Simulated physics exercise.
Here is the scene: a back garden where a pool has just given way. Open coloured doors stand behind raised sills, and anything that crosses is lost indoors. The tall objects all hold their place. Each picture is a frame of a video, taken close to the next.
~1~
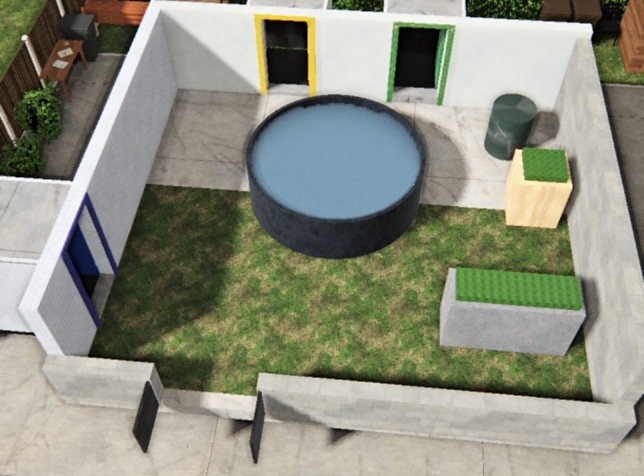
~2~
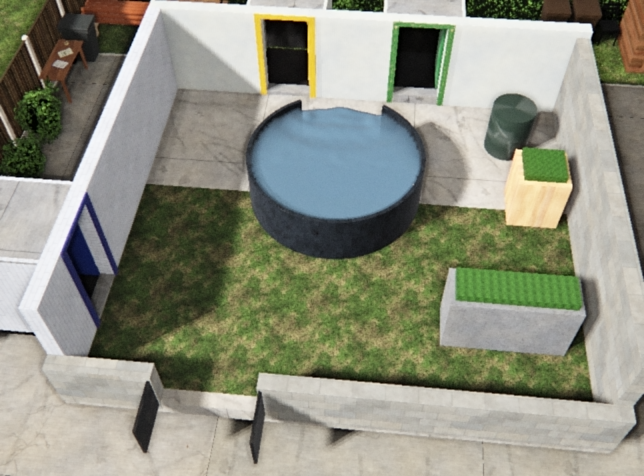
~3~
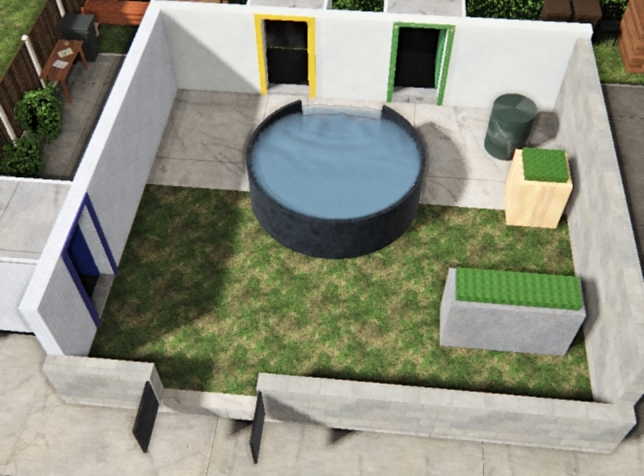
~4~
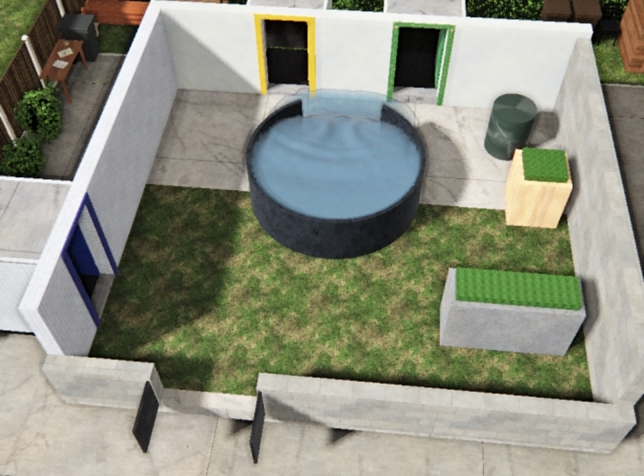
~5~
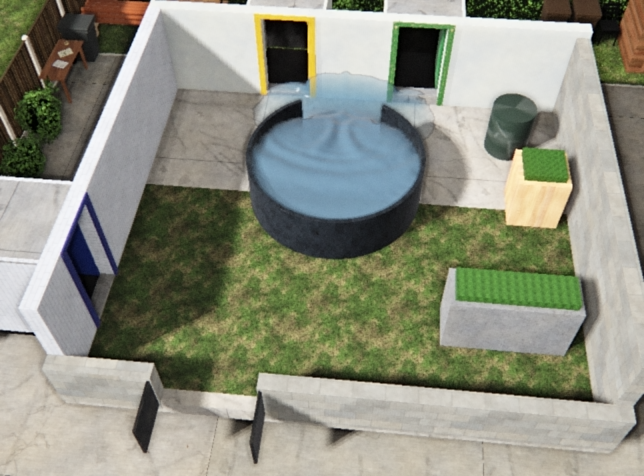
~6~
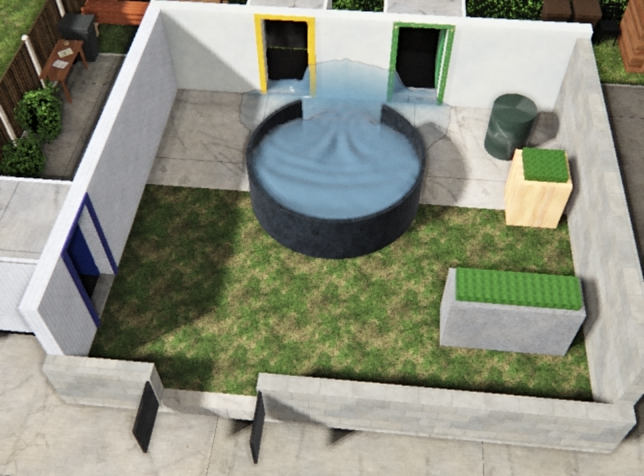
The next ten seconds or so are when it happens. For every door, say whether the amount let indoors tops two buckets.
My prediction: The green door will be deluged. The yellow door will be deluged. The blue door will be deluged.
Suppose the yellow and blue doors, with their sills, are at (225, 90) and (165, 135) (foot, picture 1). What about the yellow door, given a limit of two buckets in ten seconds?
As it turns out, the yellow door overshoots.
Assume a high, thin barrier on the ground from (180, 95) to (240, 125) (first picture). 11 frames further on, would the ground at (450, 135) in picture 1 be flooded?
Submerged.
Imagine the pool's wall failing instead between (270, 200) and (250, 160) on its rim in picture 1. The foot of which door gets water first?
Answer: The blue door.
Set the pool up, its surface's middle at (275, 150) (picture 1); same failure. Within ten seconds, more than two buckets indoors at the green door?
Green: Not enough.
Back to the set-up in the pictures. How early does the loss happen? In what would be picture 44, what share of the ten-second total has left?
Somewhere around 65 per cent, I'd say.
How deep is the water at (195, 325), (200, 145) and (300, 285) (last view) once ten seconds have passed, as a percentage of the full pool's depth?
First spot roughly 12 %, second 10 %, third 12 %.
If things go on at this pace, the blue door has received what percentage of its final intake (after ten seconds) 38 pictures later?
About 15 %.
A moment on, water covers 15 % of the floor; the green door under two buckets in, the yellow door far over two buckets in, the blue door not reached.
Next, water covers 30 % of the floor; the green door over two buckets in, the yellow door far over two buckets in, the blue door not reached.
Then, water covers 50 % of the floor; the green door far over two buckets in, the yellow door far over two buckets in, the blue door not reached.
Later, water covers 90 % of the floor; the green door far over two buckets in, the yellow door far over two buckets in, the blue door under two buckets in.
In the end, water covers 100 % of the floor; the green door far over two buckets in, the yellow door far over two buckets in, the blue door over two buckets in.
